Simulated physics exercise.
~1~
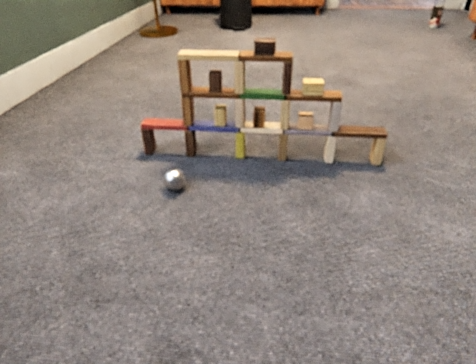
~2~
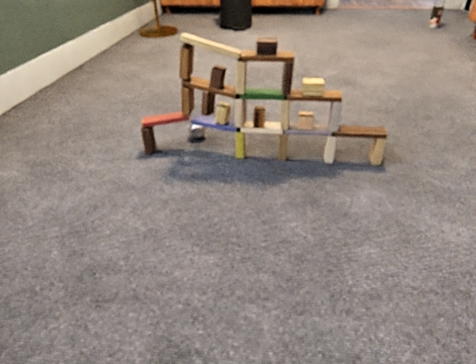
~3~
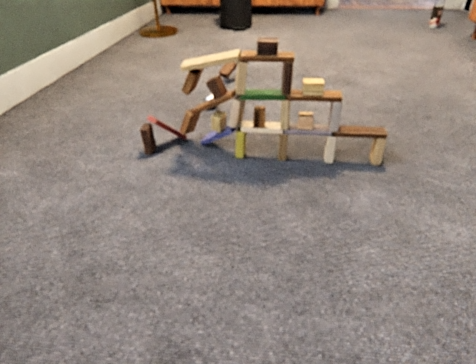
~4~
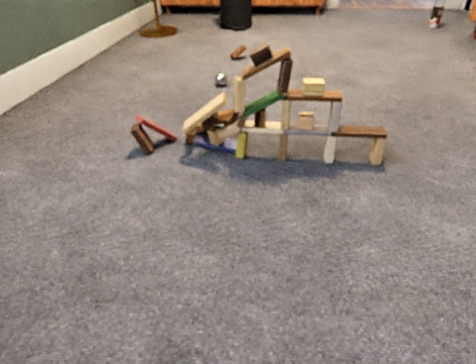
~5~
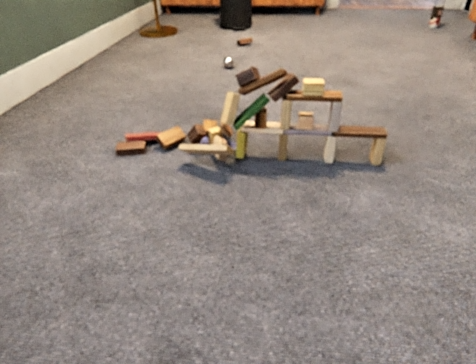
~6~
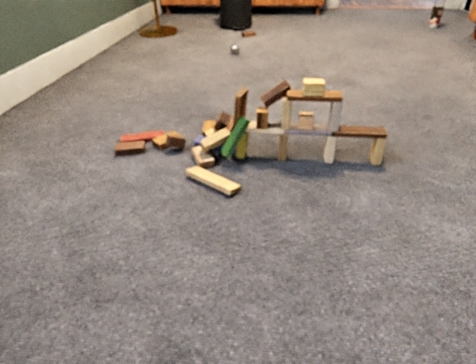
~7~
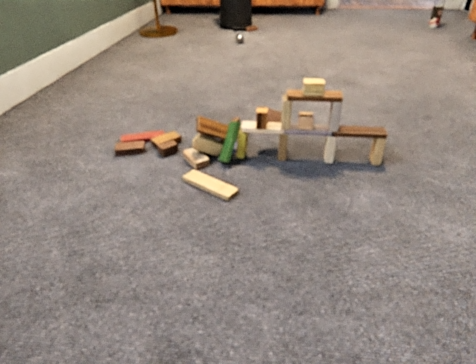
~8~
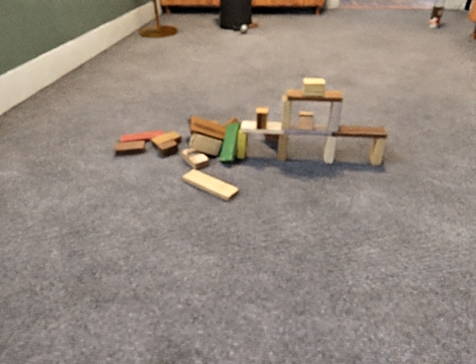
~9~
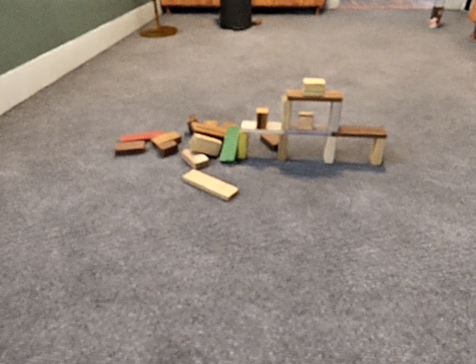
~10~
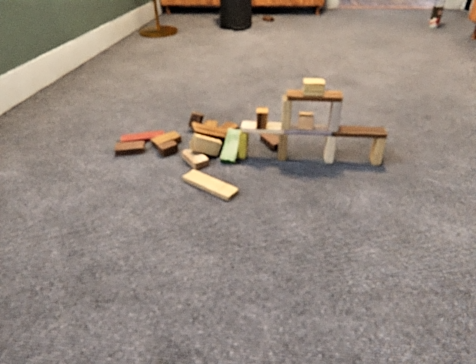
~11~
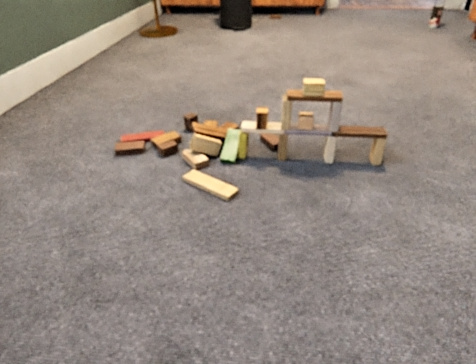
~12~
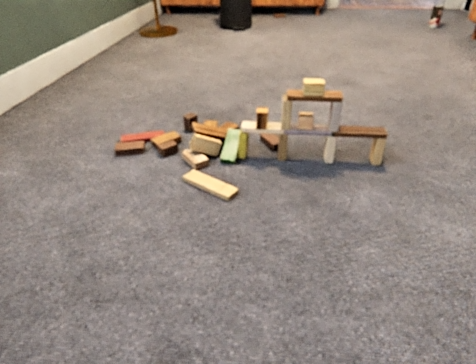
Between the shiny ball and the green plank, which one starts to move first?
The shiny ball moves first, rolling into the structure while the green plank is still in place. The green plank only begins to tilt later, as the left side collapses.
